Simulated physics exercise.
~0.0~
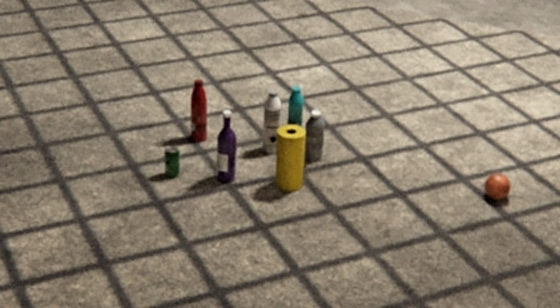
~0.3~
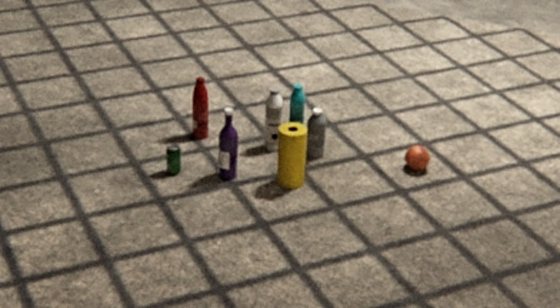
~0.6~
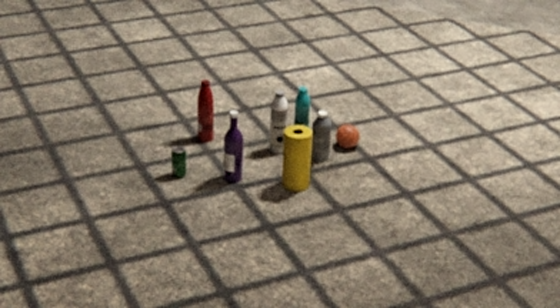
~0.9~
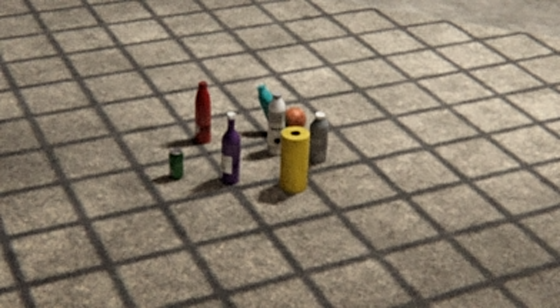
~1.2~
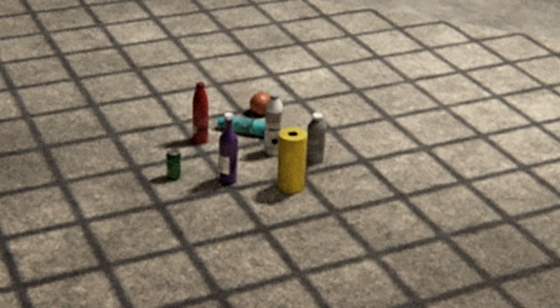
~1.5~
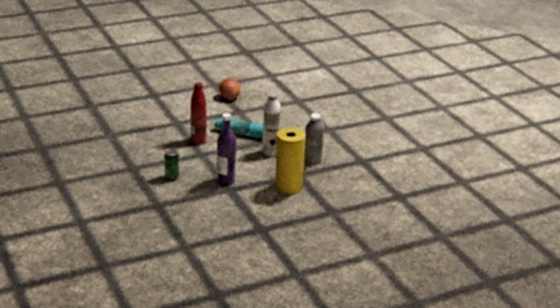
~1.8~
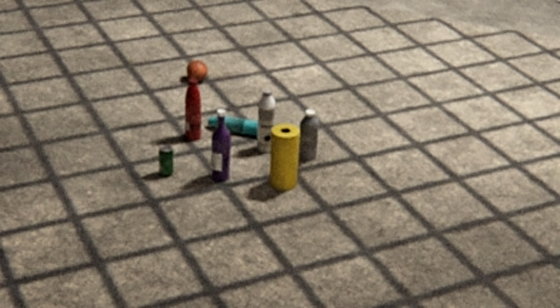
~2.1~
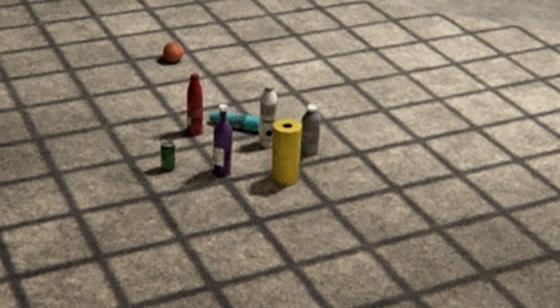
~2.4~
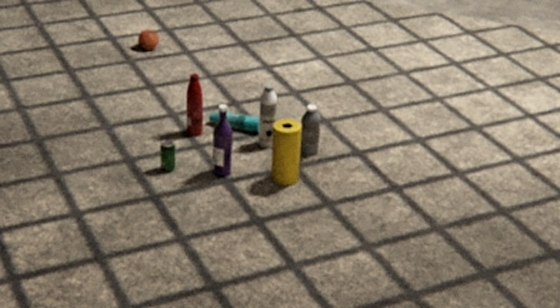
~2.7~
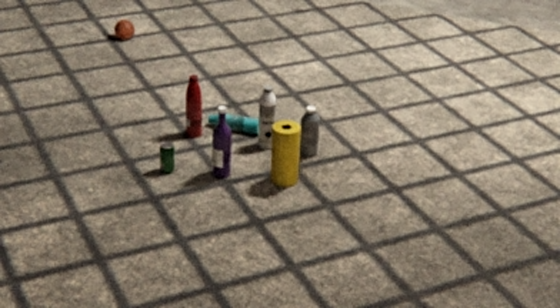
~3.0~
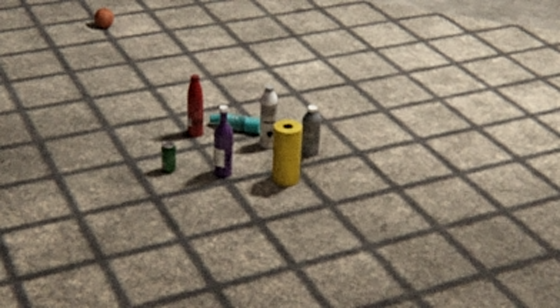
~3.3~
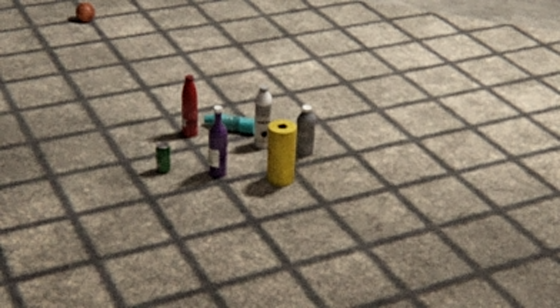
An orange ball rolls in from the right across a flat floor of pale stone marked by a grid of dark lines, seen from above at an angle by a slightly swaying camera. Near the middle stand a red bottle, a purple bottle and a small green can on the left, with white, turquoise and grey bottles and a yellow roll to their right. The ball passes behind the grey bottle and meets the turquoise one, which leans left and falls flat. Rolling on behind the red bottle, the ball ends near the upper left edge, while everything else remains upright.
